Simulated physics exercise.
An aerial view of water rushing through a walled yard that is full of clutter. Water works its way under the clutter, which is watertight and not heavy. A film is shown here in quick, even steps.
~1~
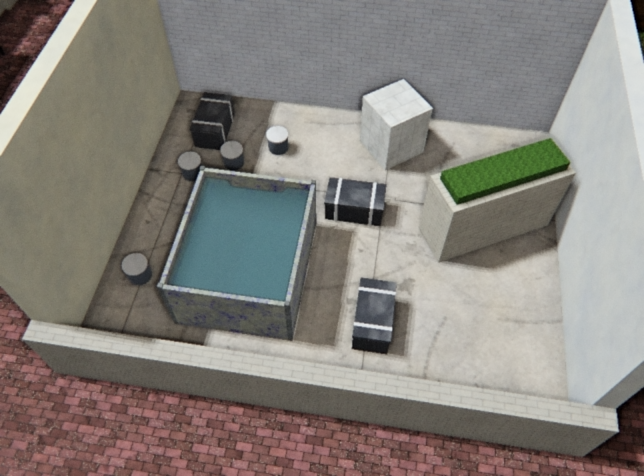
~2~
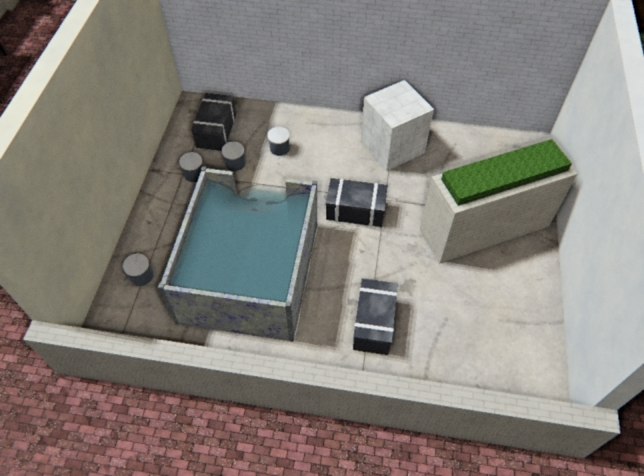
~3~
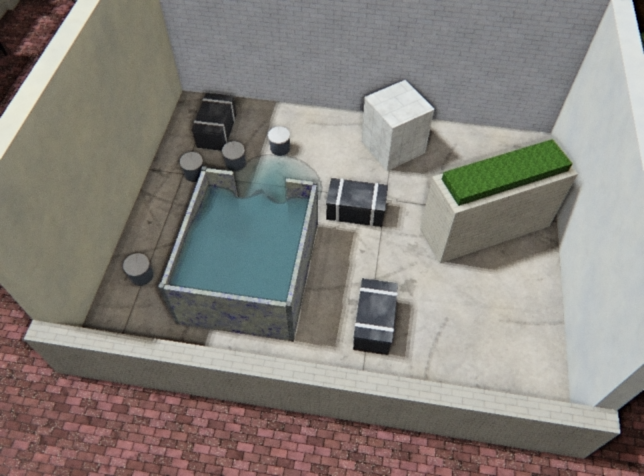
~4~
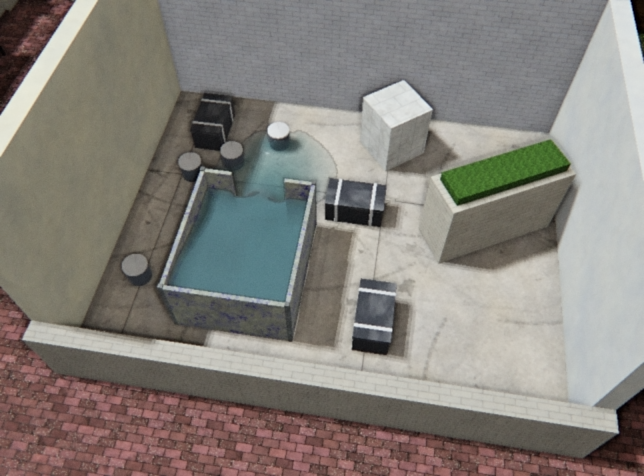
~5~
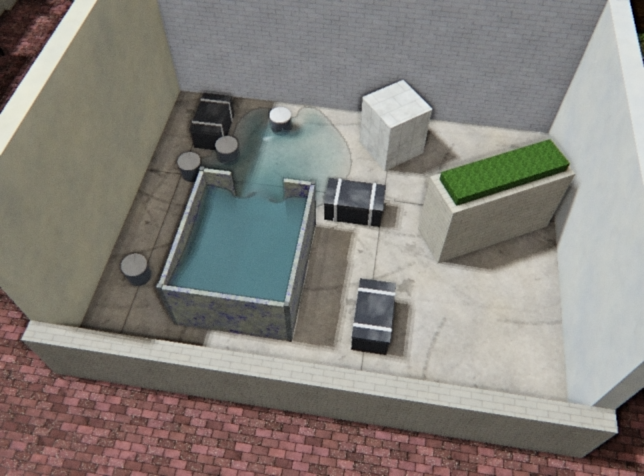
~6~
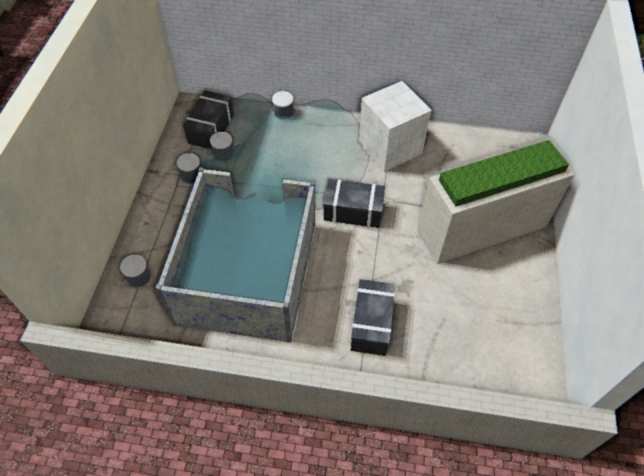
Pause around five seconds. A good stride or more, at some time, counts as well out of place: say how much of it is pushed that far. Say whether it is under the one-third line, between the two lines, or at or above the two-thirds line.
The share moved far is two thirds and up.
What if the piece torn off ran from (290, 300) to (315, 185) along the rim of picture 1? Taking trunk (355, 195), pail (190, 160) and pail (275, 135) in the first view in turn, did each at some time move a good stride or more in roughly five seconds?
Same order as named: Sent that far; not sent that far; not sent that far.
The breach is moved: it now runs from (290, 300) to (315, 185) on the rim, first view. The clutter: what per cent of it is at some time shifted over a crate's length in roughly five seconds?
I'd say around 30 per cent.
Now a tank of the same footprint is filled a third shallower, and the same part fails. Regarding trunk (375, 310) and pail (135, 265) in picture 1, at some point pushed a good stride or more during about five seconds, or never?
First: Stayed within that. Second: Stayed within that.
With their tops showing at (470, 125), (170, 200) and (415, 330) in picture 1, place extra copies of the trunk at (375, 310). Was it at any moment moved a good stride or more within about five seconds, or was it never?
Shoved clear, shoved clear, stays put.
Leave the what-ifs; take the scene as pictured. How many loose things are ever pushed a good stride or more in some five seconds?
So the number is 6.
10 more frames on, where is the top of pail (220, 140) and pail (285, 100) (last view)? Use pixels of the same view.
They end up at about pixels (211, 82) and (244, 112).
A moment on, 2 of 7 are well off their spots; 1 afloat.
Next, 2 of 7 are well off their spots; 2 afloat.
Later, 3 of 7 are well off their spots; 2 afloat.
In the end, 5 of 7 are well off their spots, and 6 have been at some point; 3 afloat.
